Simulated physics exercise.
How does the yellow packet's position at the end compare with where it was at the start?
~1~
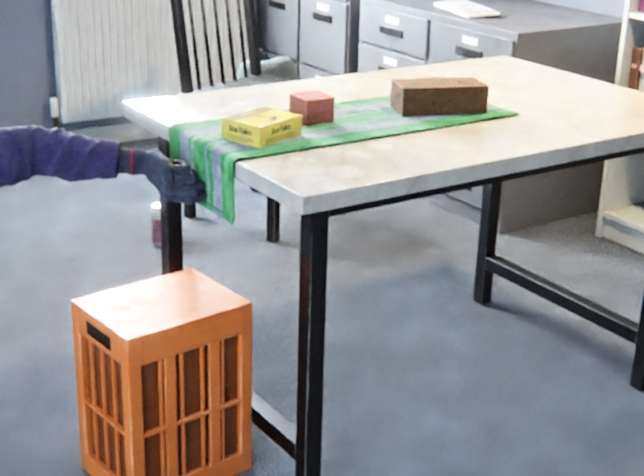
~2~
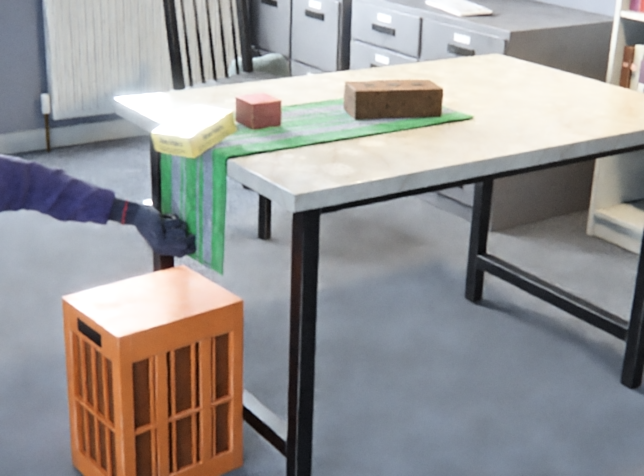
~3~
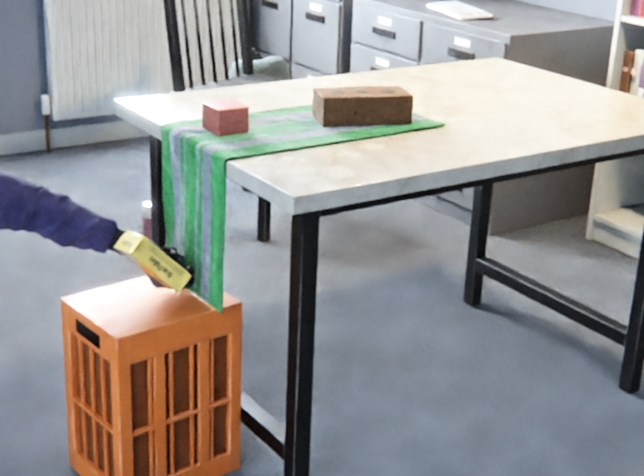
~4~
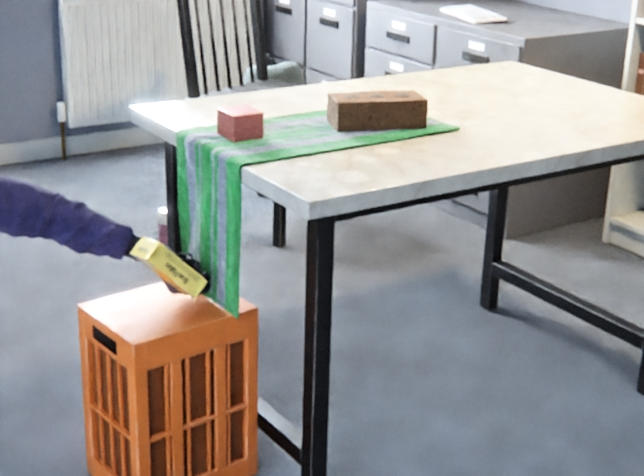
At the start the yellow packet lay on the scarf on top of the table, near the left end. By the end it was off the table, tilted beside the gloved hand just at the top of the orange crate.
